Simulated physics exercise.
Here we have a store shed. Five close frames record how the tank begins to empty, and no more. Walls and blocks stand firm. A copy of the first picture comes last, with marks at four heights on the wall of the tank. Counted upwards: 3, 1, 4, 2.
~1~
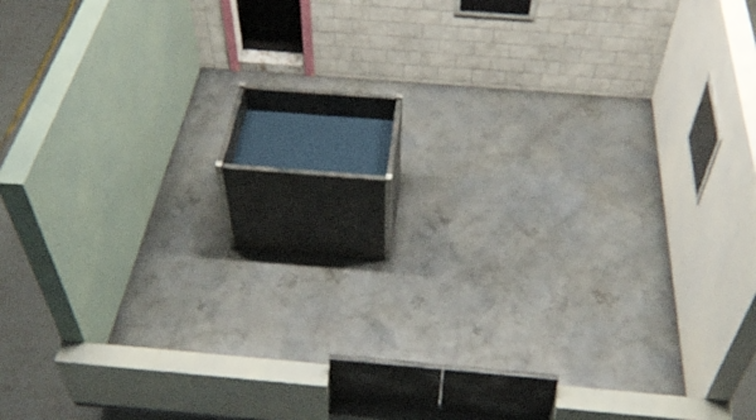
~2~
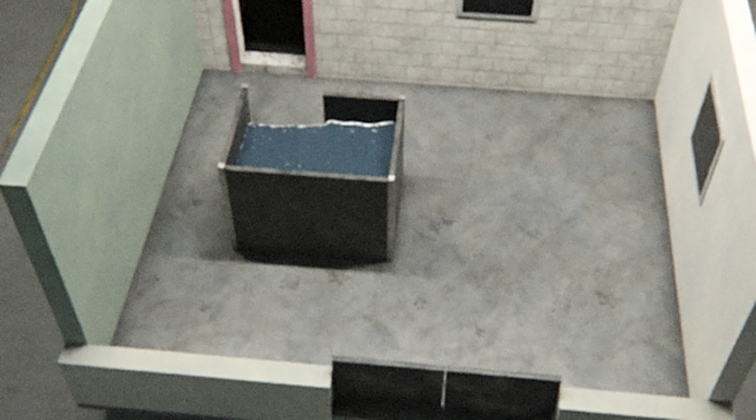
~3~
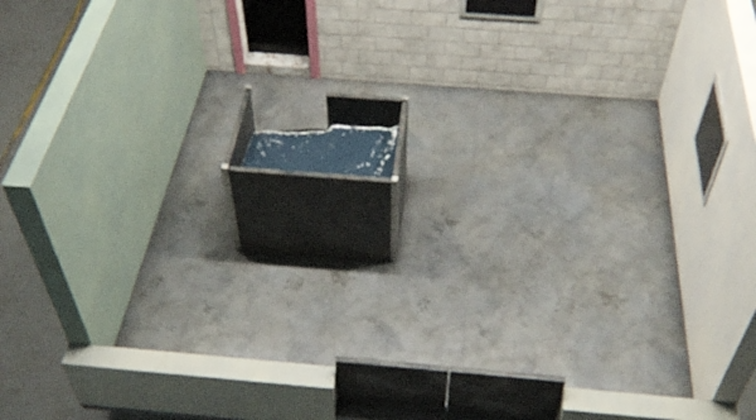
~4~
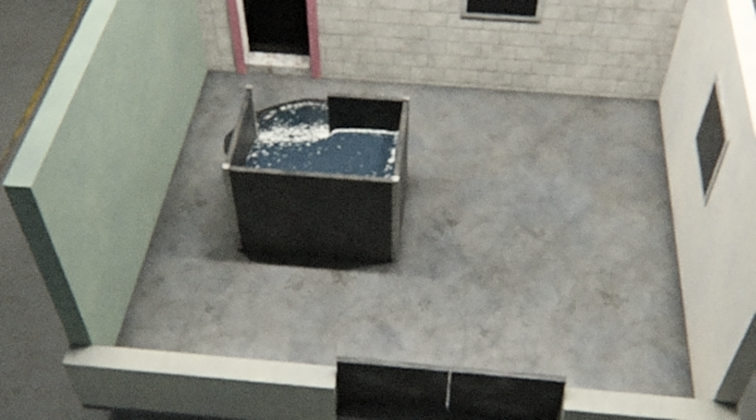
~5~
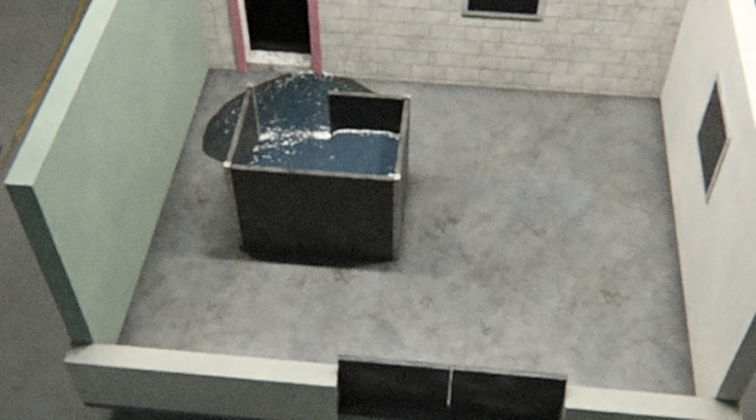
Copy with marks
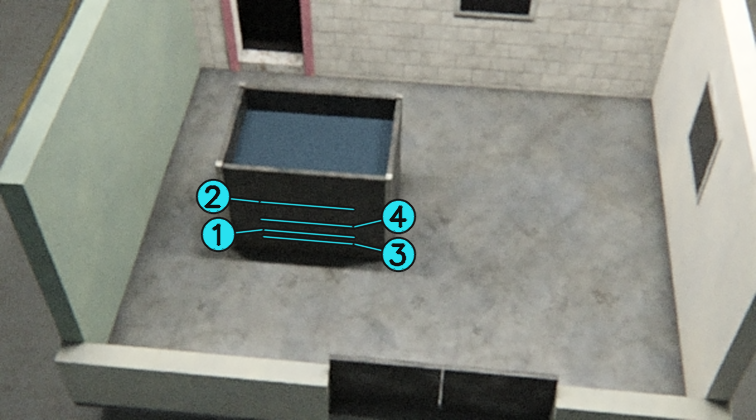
In the video, a dark open-topped tank of blue water stands in a walled shed as part of its back side opens; the water churns with white flecks and spreads across the floor behind it, towards the pink-framed doorway.
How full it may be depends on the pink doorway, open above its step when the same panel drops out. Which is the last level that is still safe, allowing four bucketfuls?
The limit is 1.
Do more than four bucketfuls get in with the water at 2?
Yes.
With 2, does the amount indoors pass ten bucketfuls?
Yes, it does.
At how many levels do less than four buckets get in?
Two of the four.
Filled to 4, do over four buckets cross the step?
Yes, that goes wrong.
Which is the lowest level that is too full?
The answer is 4.
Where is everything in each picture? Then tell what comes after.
The first frame shows water in the tank at rest, its middle at (314, 152); foot of the pink doorway at (273, 72); shut gate at (443, 372).
In the second frame, water covers 1 % of the ground, its front hidden from here.
In the third frame, water covers 3 % of the ground, its front hidden from here.
In the fourth frame, water covers 7 % of the ground, its front hidden from here.
In the fifth frame, water covers 12 % of the ground, its front hidden from here.
In cyan, 1 at (308, 233); 2 at (306, 205); 3 at (308, 240); 4 at (307, 223); from the bottom up 3, 1, 4, 2.
For level 1, a bucket or two gets in.
For level 2, dozens of bucketfuls pour in.
For level 3, nothing gets over.
For level 4, about 8 bucketfuls get in.
